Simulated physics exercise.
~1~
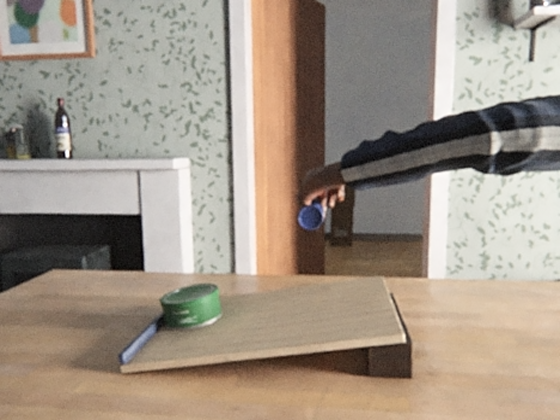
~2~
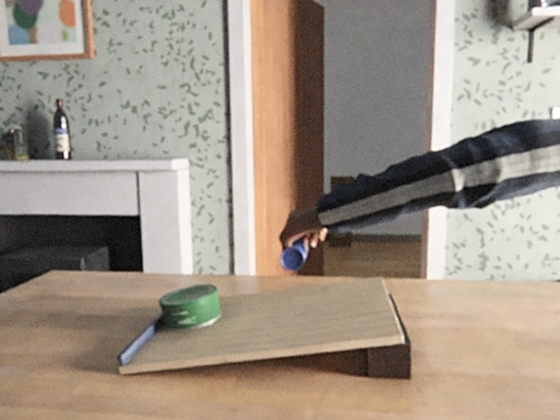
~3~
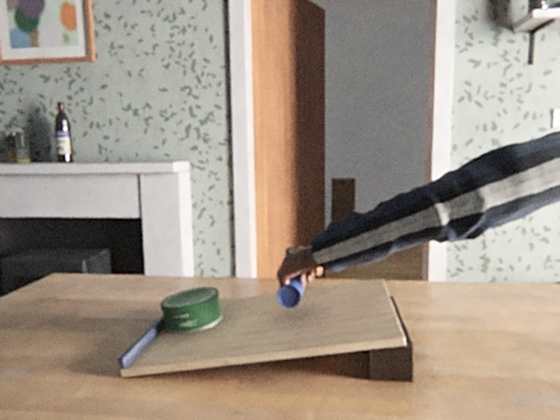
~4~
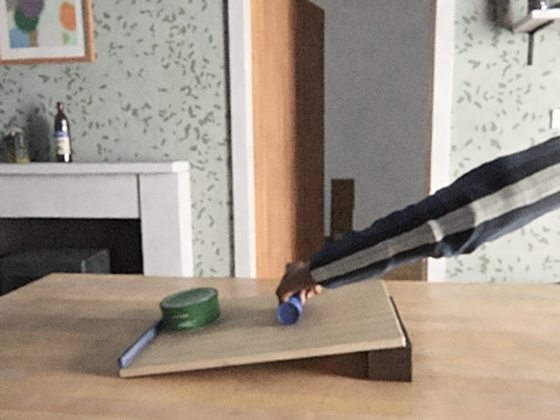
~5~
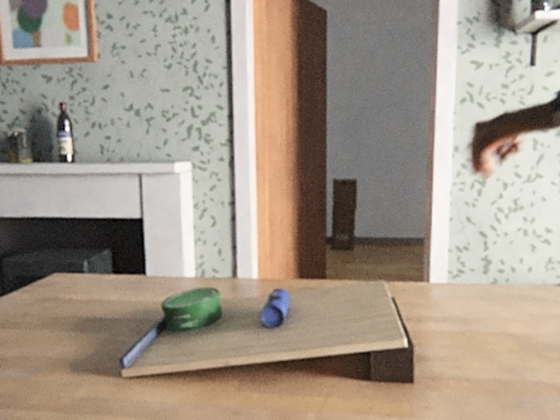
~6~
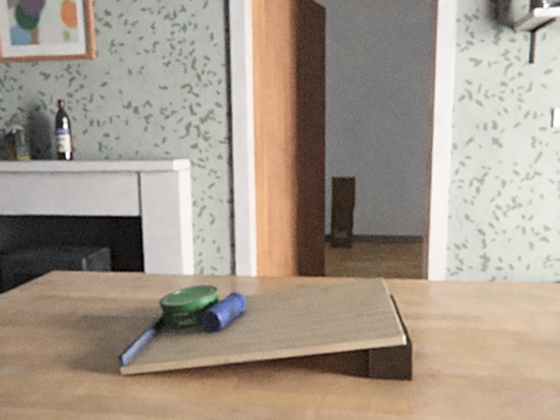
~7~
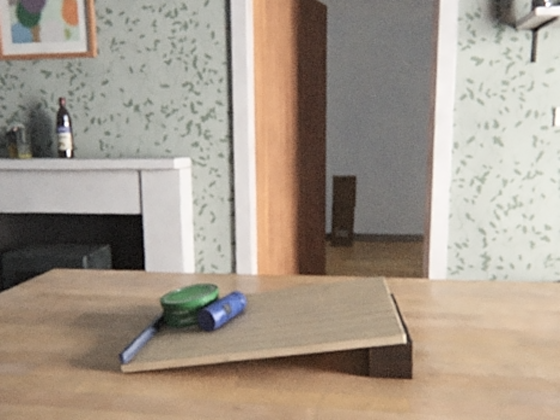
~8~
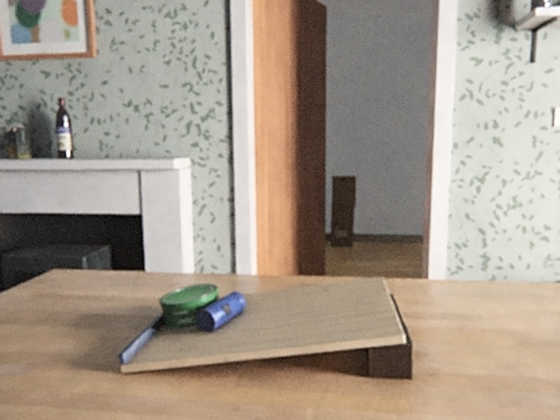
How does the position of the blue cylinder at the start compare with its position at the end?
At the start the blue cylinder is held in a hand above the board. At the end it lies on its side on the sloping board, lower and further left, beside the green tub.
